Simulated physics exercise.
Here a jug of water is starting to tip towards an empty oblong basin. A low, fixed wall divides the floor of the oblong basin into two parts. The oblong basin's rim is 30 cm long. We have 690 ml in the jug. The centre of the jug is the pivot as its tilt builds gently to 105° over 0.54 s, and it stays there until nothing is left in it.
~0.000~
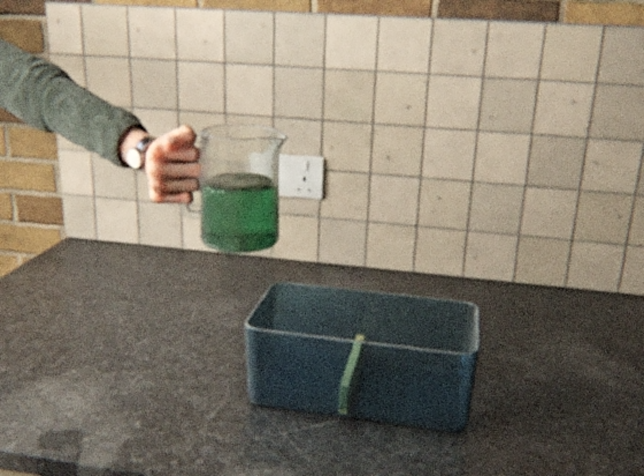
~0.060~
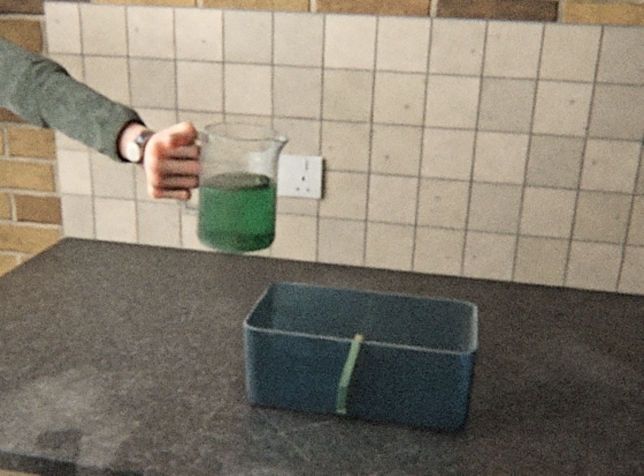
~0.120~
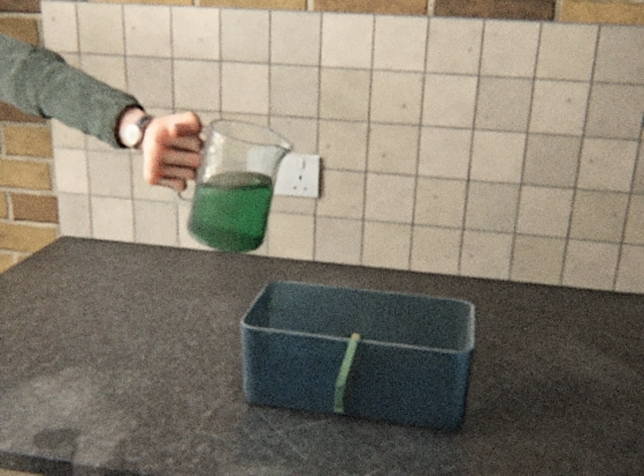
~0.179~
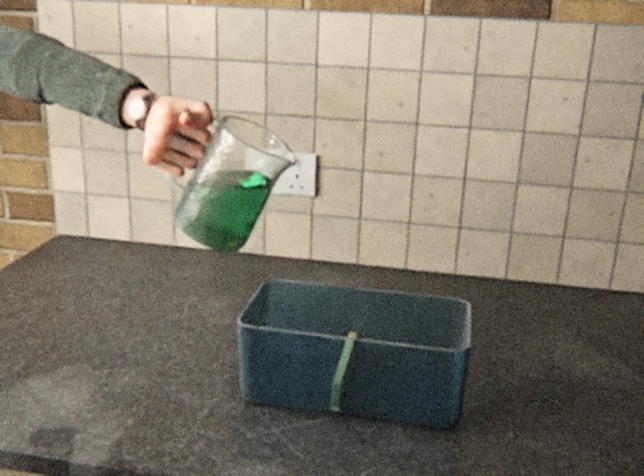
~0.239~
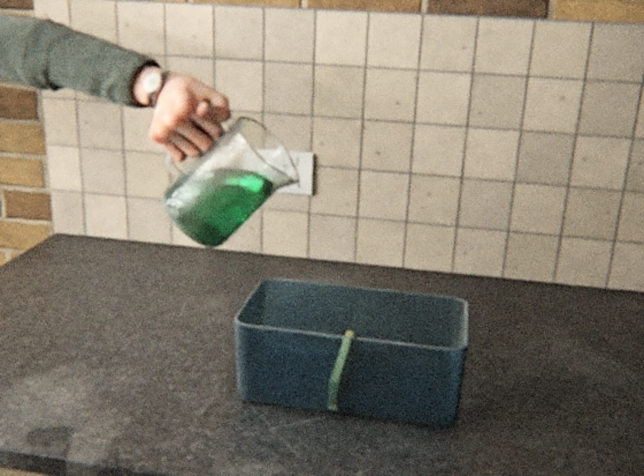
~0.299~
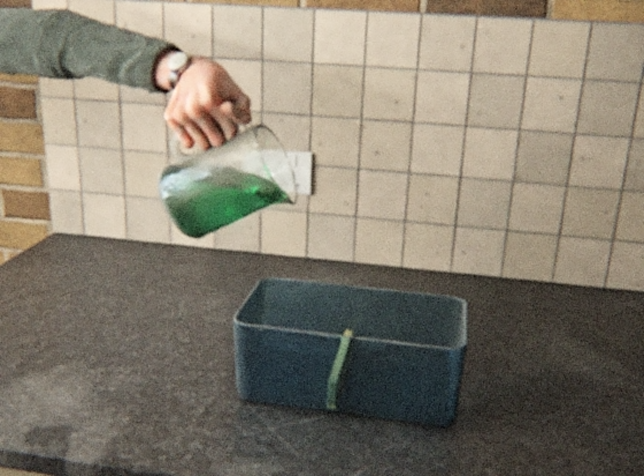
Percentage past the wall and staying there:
37 percent.
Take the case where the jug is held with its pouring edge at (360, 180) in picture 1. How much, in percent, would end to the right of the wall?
In that case roughly 85 per cent.
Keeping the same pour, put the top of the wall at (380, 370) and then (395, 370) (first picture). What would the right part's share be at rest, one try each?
First try about 10 %, second try about 10 %.
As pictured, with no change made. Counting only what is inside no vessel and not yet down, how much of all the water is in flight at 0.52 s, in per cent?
About 26 per cent.
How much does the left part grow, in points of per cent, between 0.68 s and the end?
Roughly 22 per cent.
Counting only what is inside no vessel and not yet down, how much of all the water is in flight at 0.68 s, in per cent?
Something like 26 per cent is in the air then.
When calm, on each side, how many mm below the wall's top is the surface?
Left about 22 mm, while the right is about 32 mm.
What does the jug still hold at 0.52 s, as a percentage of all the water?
Near 68 in a hundred.
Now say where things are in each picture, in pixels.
In the first picture, tilt 0°; pouring edge (287, 137); surface from (206, 177) to (276, 183); the oblong basin's rim runs from (260, 304) to (478, 329); the wall's top is at (353, 360).
In the second picture, tilt 3°; pouring edge (289, 139); surface from (205, 177) to (275, 182).
In the third picture, tilt 12°; pouring edge (293, 147); surface from (201, 179) to (274, 180).
In the fourth picture, tilt 26°; pouring edge (298, 162); surface from (190, 183) to (273, 181).
In the fifth picture, tilt 43°; pouring edge (300, 182); surface from (178, 180) to (275, 184).
In the sixth picture, tilt 61°; pouring edge (296, 203); surface from (169, 166) to (283, 192).
Then, 0.52 s in, the tilt is 105° and 69 per cent is still to pour, 6 is left of the wall and 0 right of it.
Then, 0.68 s in, the tilt is 105° and 27 per cent is still to pour, 36 is left of the wall and 11 right of it.
Then, 0.86 s in, the tilt is 105° and 10 per cent is still to pour, 43 is left of the wall and 35 right of it.
Then, 1.04 s in, the tilt is 105° and 2 per cent is still to pour, 54 is left of the wall and 36 right of it.
Finally, 59 per cent lies left of the wall, 37 right of it and 4 outside.
